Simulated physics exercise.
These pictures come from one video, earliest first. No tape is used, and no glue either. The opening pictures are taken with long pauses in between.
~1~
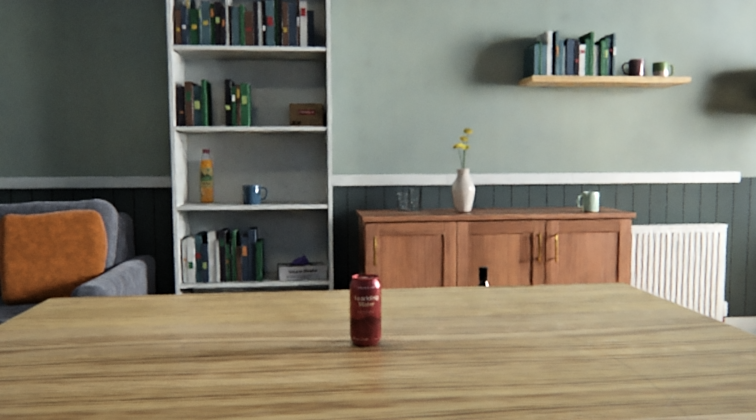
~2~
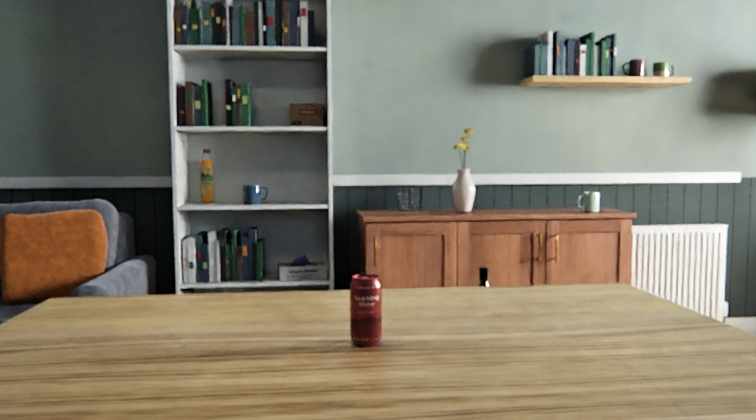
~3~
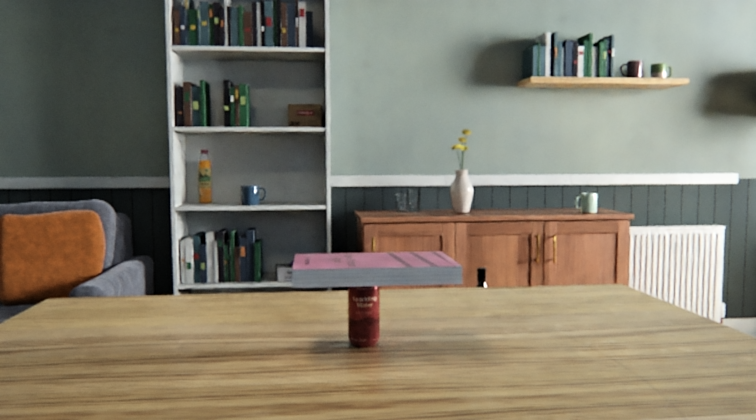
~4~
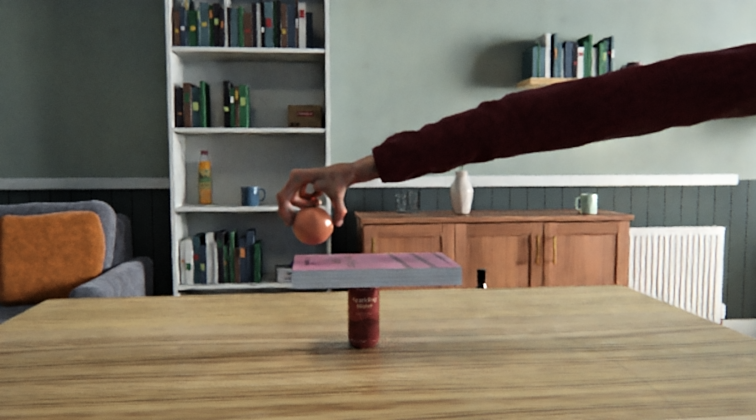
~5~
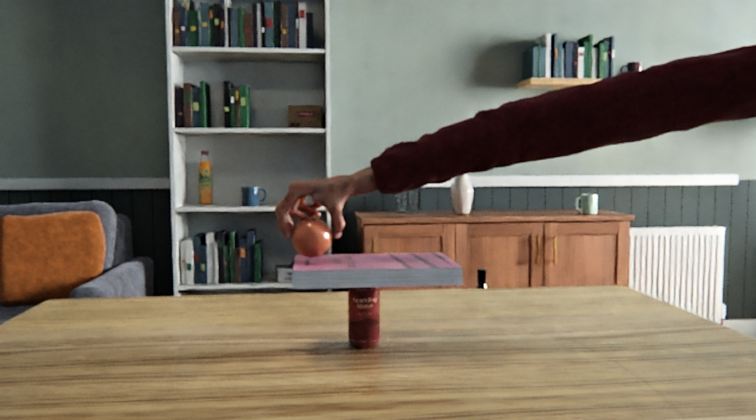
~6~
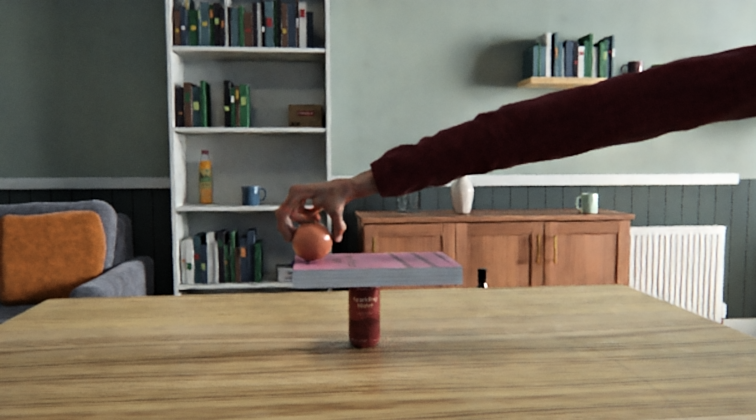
On a wooden table in a living room, a red can stood alone, then a pink book lay across its top, and a hand reached in from the right and lowered an orange tomato onto the book's left end.
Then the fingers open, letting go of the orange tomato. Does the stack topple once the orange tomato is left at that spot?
No, it stays standing.
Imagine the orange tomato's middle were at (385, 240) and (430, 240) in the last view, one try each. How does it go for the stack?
In the first case it stays up; in the second case it comes apart.
Then, 0.30 s past the last view, nothing moves.
Then, 0.70 s past the last view, orange tomato resting near (312, 242).
Finally, all 3 still in place. Final places as the last picture's camera would see them, orange tomato near (312, 242). The stack holds.
